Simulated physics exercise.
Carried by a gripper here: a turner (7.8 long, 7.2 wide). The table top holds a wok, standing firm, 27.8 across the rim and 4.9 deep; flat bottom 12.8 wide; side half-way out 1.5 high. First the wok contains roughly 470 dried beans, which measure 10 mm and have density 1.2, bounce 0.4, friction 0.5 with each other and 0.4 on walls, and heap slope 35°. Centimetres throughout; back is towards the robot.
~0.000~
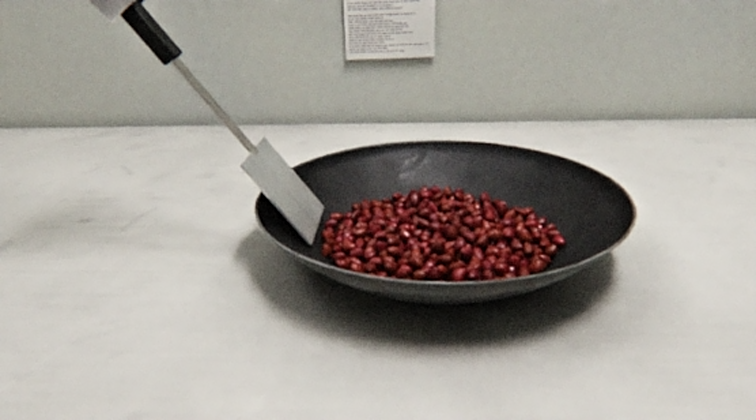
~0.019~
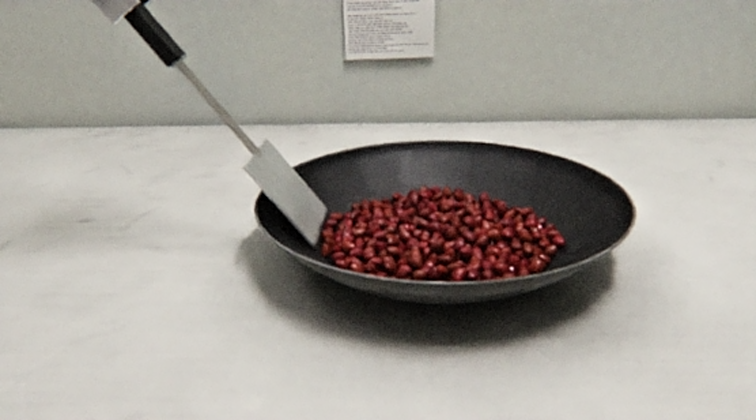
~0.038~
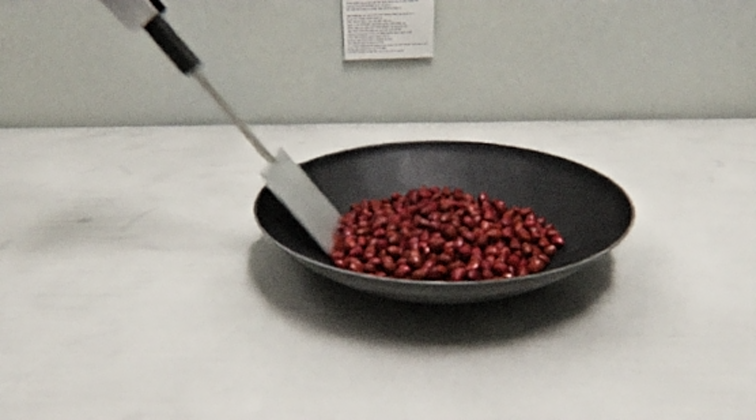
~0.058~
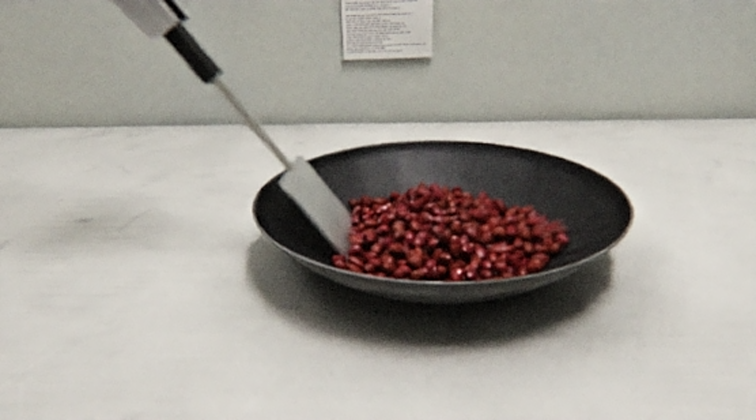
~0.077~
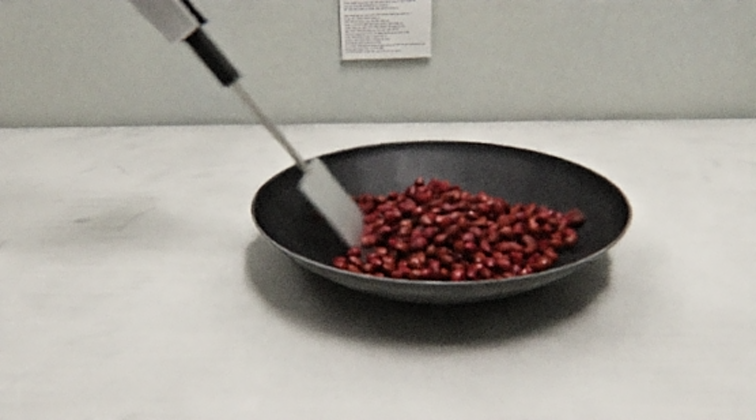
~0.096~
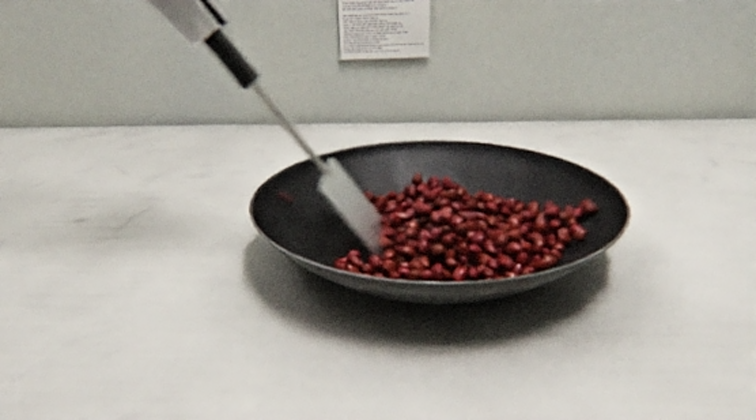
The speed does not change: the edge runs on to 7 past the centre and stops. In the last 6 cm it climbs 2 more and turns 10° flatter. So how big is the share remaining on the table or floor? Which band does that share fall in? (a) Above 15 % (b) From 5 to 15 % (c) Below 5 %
The answer is c.
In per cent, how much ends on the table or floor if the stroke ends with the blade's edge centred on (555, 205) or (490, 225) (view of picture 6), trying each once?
Respectively some 20 and 0 percent end on the table or floor.
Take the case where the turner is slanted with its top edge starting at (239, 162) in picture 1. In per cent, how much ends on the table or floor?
I'd estimate around 0 per cent.
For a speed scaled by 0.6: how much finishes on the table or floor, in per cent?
That comes to some 0 per cent, roughly.
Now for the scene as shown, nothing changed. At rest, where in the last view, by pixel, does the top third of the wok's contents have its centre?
Roughly at (561, 211).
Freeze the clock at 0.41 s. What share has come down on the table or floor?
I'd put it at around 2 per cent.
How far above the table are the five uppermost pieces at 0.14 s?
Height: Approx. 5 cm.
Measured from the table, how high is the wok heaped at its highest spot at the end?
About 6.0 cm above the table.
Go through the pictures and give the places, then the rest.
Turner top edge at (252, 150), sloping 54°; upper third of the load around (436, 230), from x 325 to 560, top at y 190; 473 in the wok, in the first picture.
Turner top edge at (255, 152), sloping 54°; upper third of the load around (436, 230), from x 325 to 560, top at y 190, in the second picture.
Turner top edge at (271, 160), sloping 54°; upper third of the load around (432, 229), from x 335 to 555, top at y 190, in the third picture.
Turner top edge at (290, 167), sloping 54°; upper third of the load around (434, 227), from x 340 to 560, top at y 190, in the fourth picture.
Turner top edge at (308, 171), sloping 54°; upper third of the load around (445, 223), from x 320 to 575, top at y 185, in the fifth picture.
Turner top edge at (326, 172), sloping 54°; upper third of the load around (461, 220), from x 285 to 590, top at y 180; 473 in the wok, in the sixth picture.
By 0.14 s, sloping 54°, highest piece 7 above the table; 472 in the wok, 1 on the blade or in flight.
By 0.19 s, sloping 50°, highest piece 8 above the table; 472 in the wok, 1 on the blade or in flight.
By 0.41 s, sloping 44°, highest piece 6 above the table; 465 in the wok, 8 on the table or floor.
By 1.46 s, sloping 44°, highest piece 6 above the table; 465 in the wok, 8 on the table or floor.
Final count, 465 in the wok, 8 on the table or floor. That is 2 % on the table or floor.
